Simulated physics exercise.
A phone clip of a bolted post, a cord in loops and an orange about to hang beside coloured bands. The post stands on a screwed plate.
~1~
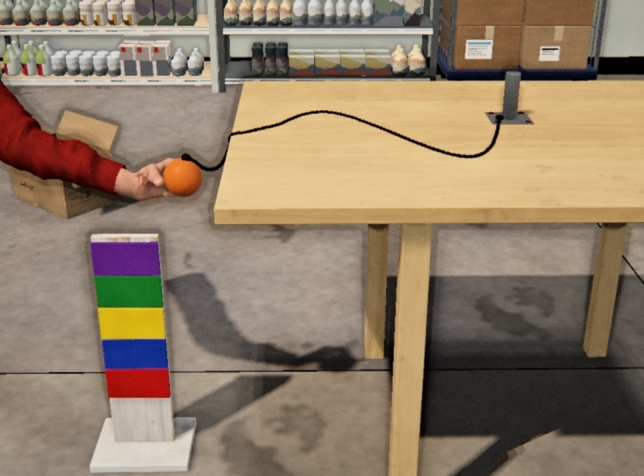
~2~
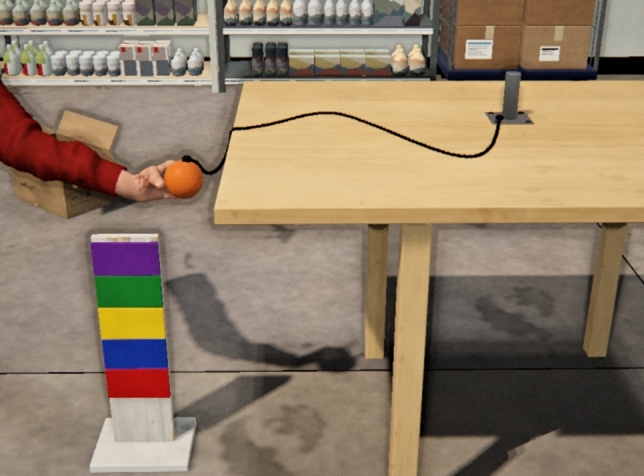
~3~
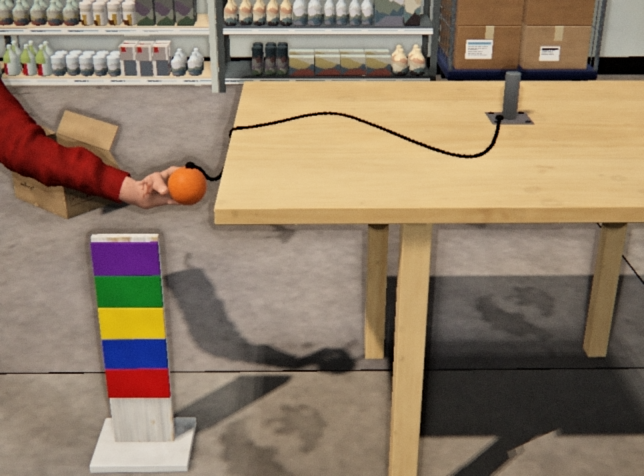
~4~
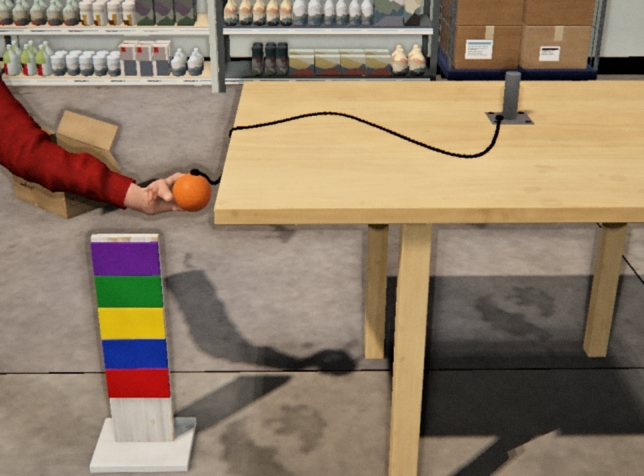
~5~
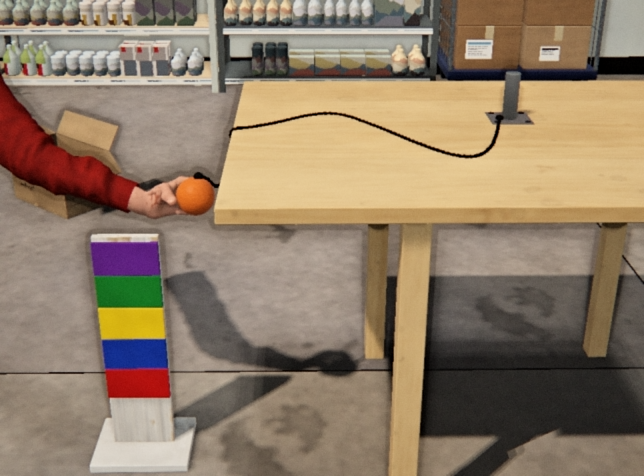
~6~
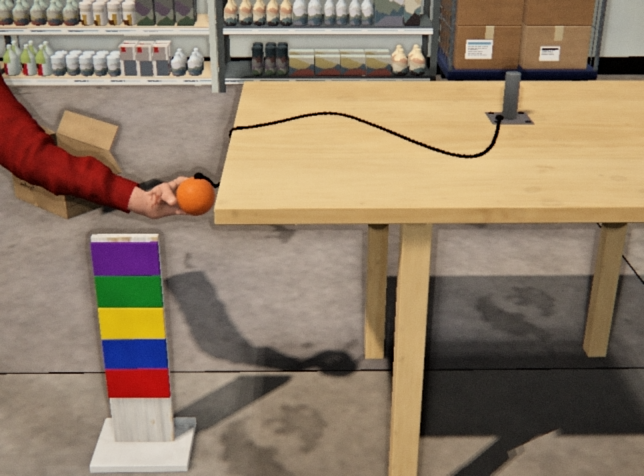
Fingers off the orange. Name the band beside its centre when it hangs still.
The cord holds its middle at red.
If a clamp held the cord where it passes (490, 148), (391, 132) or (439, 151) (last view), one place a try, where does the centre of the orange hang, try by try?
In that order: (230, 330), (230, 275) and (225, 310).
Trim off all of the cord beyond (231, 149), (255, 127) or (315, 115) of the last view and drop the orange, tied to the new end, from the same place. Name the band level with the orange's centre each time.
Try by try: Yellow; green; no band.
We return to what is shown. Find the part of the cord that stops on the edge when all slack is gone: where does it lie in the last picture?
The one at (365, 122).
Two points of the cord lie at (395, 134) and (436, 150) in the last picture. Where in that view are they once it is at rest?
Near (280, 134) and (339, 130).
Early on, orange near (246, 354); level with blue.
Midway, orange near (229, 377); level with red.
Finally, orange near (247, 379); level with red. At red.
